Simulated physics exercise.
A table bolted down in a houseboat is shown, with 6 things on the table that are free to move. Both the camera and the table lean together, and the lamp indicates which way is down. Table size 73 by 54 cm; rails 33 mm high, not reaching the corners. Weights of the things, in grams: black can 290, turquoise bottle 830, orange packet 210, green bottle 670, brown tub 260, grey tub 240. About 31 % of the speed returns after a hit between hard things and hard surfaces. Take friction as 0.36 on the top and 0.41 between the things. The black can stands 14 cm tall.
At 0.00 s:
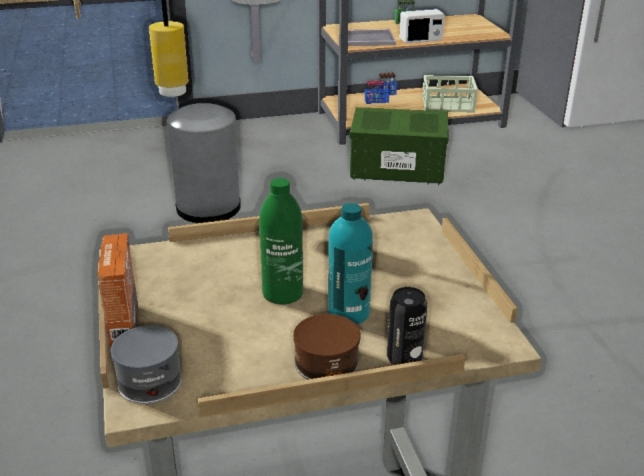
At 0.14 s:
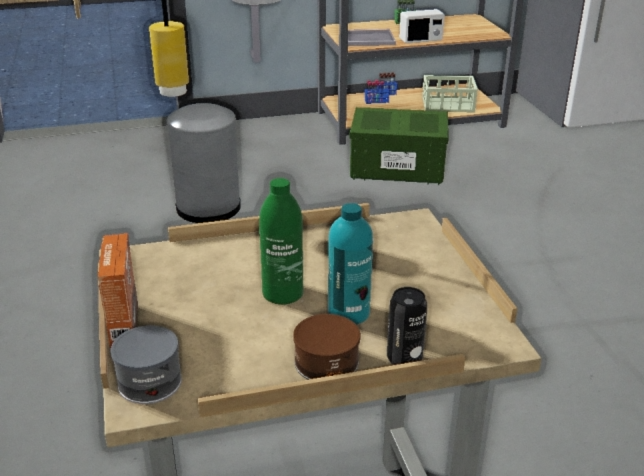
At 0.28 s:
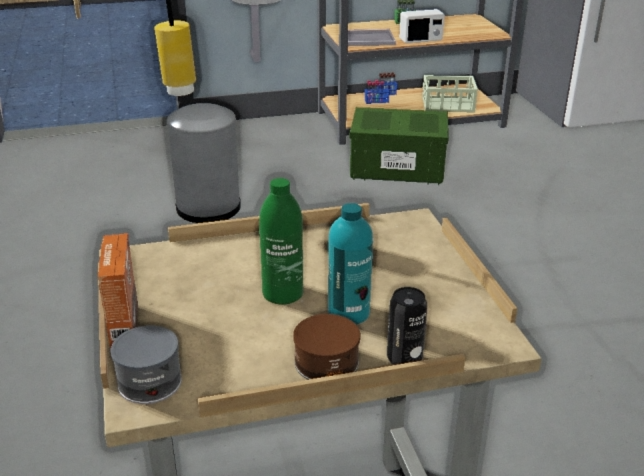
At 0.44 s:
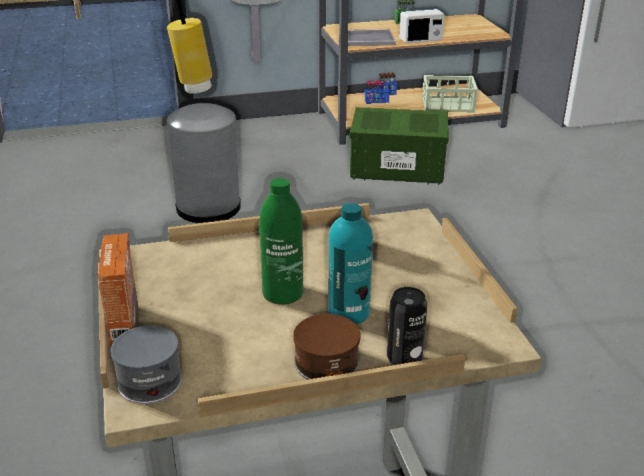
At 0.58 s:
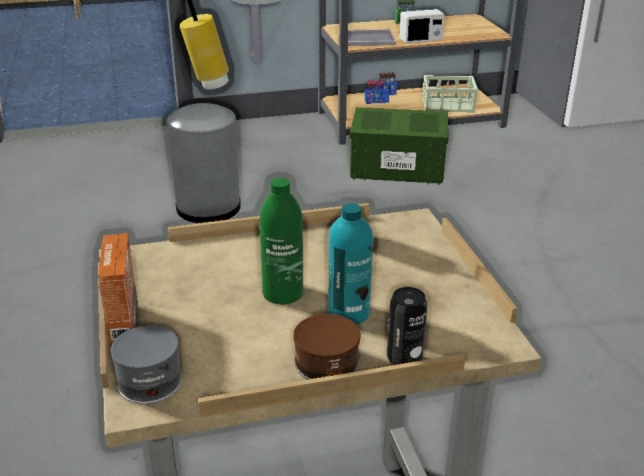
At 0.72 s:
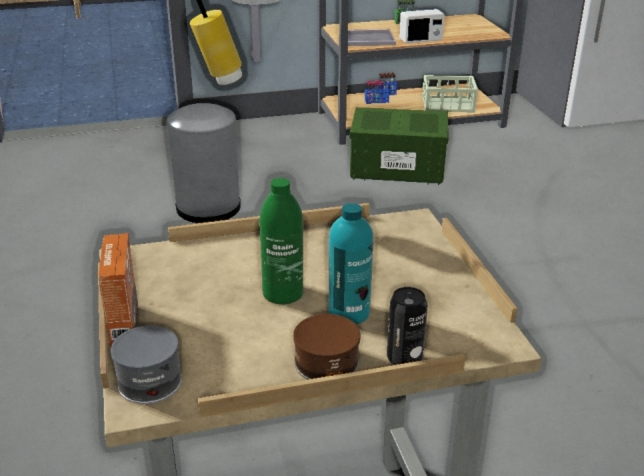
A table holding six containers stays still while a hanging yellow lamp swings right.
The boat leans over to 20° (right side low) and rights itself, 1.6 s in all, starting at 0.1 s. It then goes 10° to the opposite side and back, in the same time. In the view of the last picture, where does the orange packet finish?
It finishes near (223, 307).
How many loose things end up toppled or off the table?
I get 1.
After 1.02 s, floor tilted 19°, right side down; orange packet 29° off its base near (143, 289).
After 1.22 s, floor tilted 13°, right side down; orange packet on its side near (202, 305).
After 1.32 s, floor tilted 9°, right side down; orange packet on its side near (220, 307).
After 2.72 s, floor tilted 8°, left side down; orange packet on its side near (223, 307).
In the end (3.8 s), toppled on the table, orange packet; the other 5 under 5 cm from the start. At the end, from the last picture's camera, orange packet near (223, 307).
